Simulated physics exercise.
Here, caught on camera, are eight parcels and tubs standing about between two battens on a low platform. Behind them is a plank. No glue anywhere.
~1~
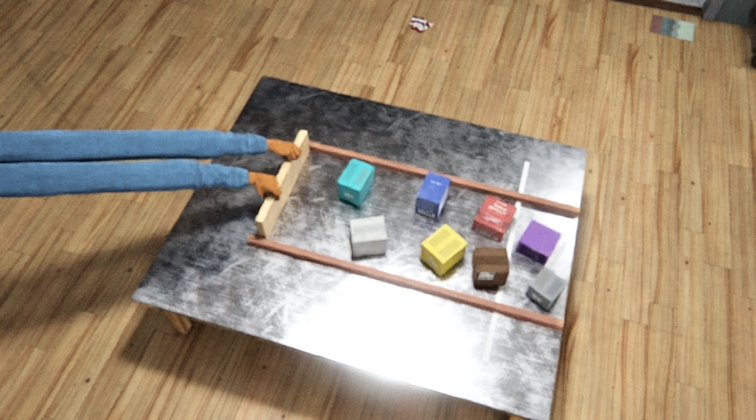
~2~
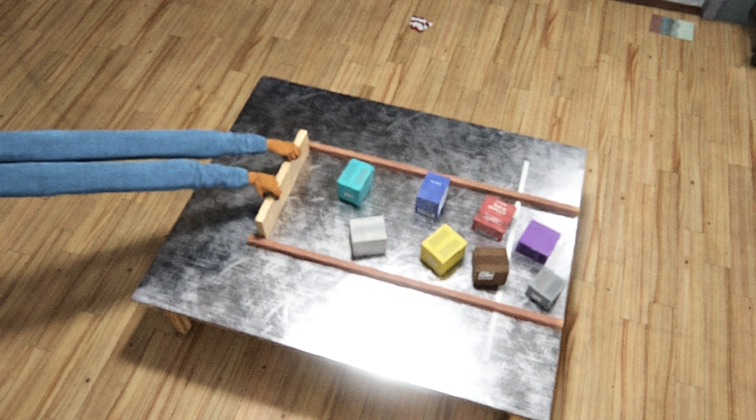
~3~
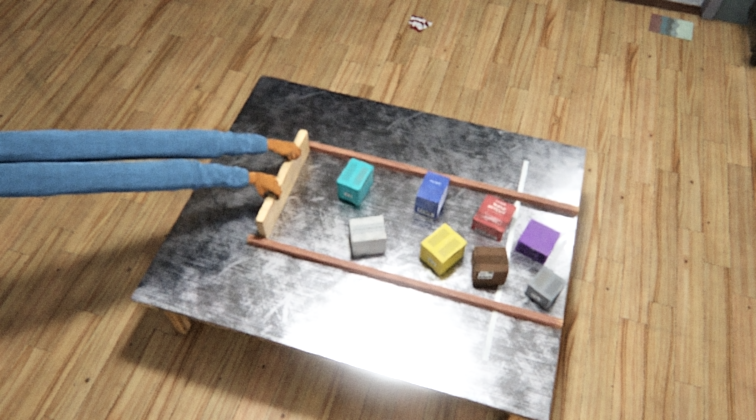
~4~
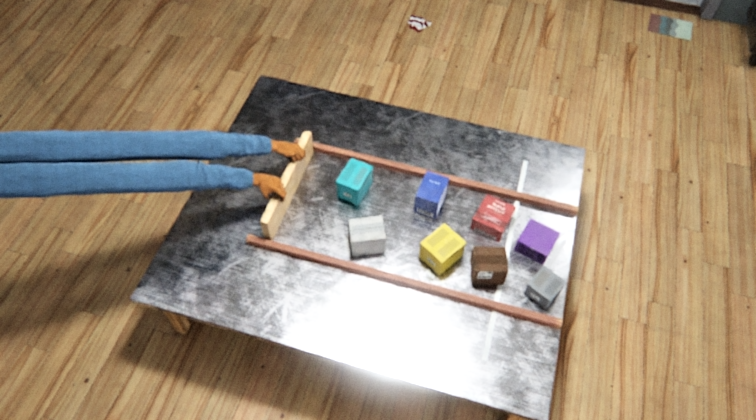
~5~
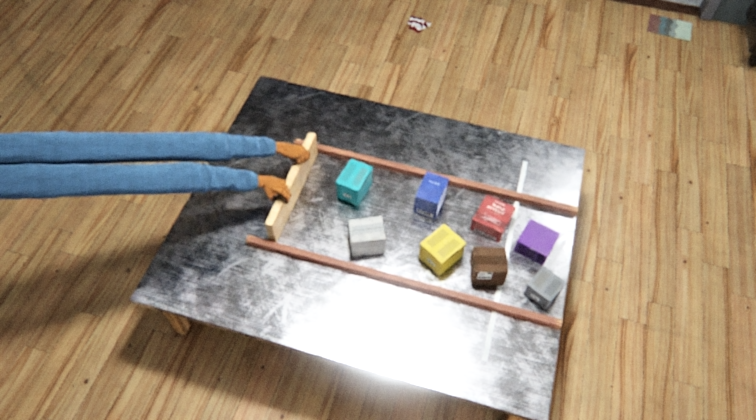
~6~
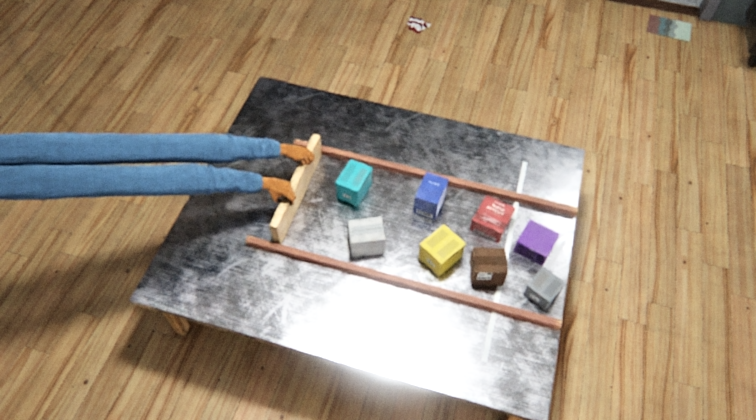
In the video, two blue-sleeved arms with orange gloves push a wooden plank slowly a short way right between two battens on a low platform, toward eight scattered boxes of various colours, which stay in place.
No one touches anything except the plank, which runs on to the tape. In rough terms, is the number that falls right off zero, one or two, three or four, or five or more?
It is three or four.
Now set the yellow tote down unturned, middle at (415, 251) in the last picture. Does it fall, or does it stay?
Started there, the object is not lost.
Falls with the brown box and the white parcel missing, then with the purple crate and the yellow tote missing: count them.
First try: 2 fallen; other try: 2.
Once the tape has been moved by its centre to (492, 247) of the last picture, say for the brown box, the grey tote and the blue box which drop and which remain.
I'd say the brown box gets knocked off, the grey tote gets knocked off and the blue box stays aboard.
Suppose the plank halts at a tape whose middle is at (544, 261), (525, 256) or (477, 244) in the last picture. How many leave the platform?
Going through them in order, you'd see 6, 5 and 2.
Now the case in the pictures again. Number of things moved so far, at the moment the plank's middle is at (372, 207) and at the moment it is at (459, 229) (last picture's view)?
I count 2 first and 8 after.
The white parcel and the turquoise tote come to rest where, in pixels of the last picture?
The one named first is at (519, 284), the next at (526, 225).
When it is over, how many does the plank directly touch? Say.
Number in contact with it: 2.
Soon after, none off yet; grey tote at rest near (544, 289); purple crate at rest near (536, 242); brown box at rest near (488, 267).
After that, none off yet; grey tote at rest near (544, 289); purple crate at rest near (536, 242); brown box displaced a little near (492, 268).
And then, none off yet; grey tote displaced about its own width near (572, 298); purple crate displaced about its own width near (570, 249); brown box displaced well along near (544, 282).
In the end, the number that fall off is three or four; gone, red box, brown box, purple crate and grey tote.
